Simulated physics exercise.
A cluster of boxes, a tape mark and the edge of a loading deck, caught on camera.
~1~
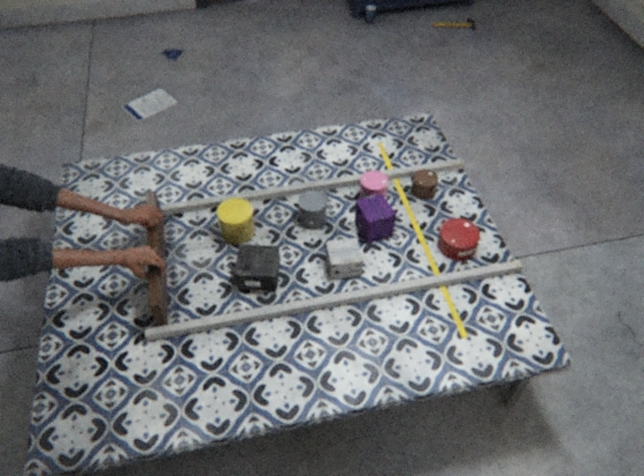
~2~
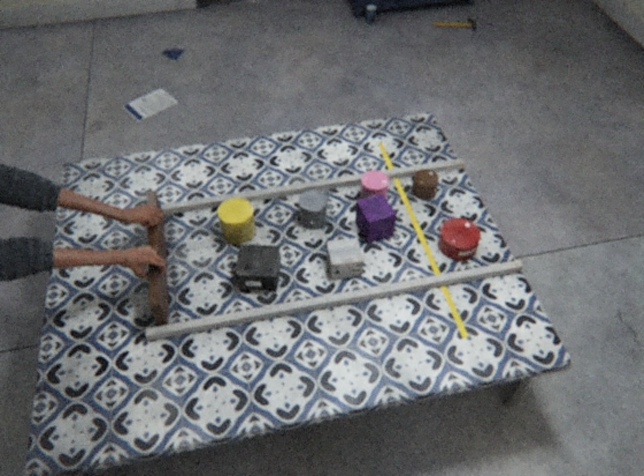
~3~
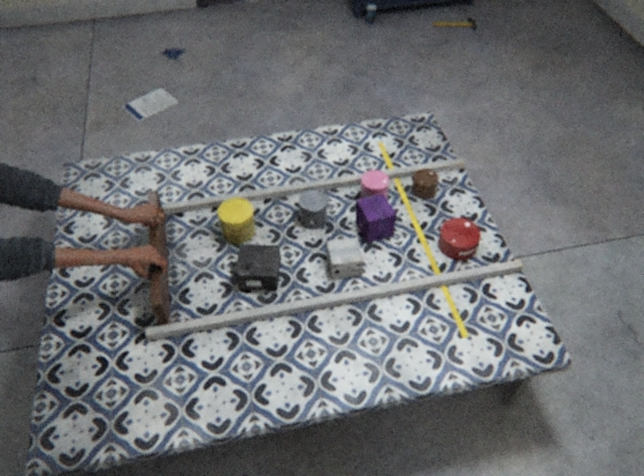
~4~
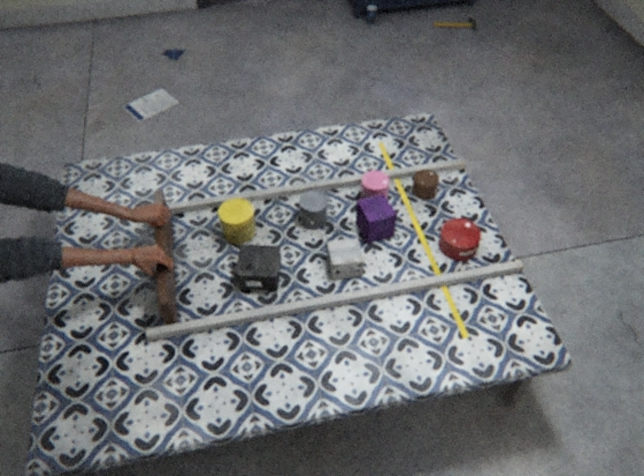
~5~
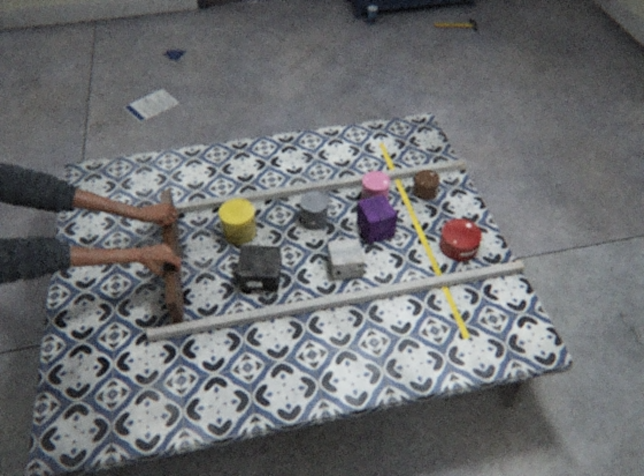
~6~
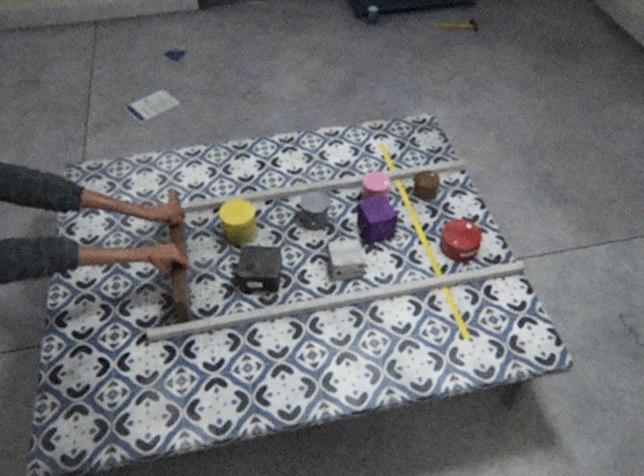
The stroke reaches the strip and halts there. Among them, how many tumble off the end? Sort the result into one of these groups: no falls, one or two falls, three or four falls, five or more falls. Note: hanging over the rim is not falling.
One or two falls.
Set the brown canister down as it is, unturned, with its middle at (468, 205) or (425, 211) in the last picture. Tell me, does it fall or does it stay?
Note, in order: Ends up still on; ends up still on.
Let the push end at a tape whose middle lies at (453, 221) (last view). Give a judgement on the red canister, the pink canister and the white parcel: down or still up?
What happens is that the red canister winds up off it, the pink canister rests in place and the white parcel winds up off it.
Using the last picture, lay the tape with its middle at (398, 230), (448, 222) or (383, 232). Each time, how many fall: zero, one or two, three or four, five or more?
Taking them in turn, no fall at all; three to four; none.
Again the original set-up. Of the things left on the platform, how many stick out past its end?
Count: 0.
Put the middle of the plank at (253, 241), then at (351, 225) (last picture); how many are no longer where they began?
2, then 6.
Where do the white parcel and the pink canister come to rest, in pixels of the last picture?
The first one ends at (482, 236), the second at (415, 178).
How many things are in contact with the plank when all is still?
3 of them.
A little later, none off yet; red canister at rest near (460, 240); brown canister at rest near (427, 186); pink canister at rest near (376, 190).
Next, none off yet; red canister at rest near (460, 240); brown canister at rest near (427, 186); pink canister shifted about its own width near (392, 183).
When it is over, the number that fall off is one or two; down, red canister.
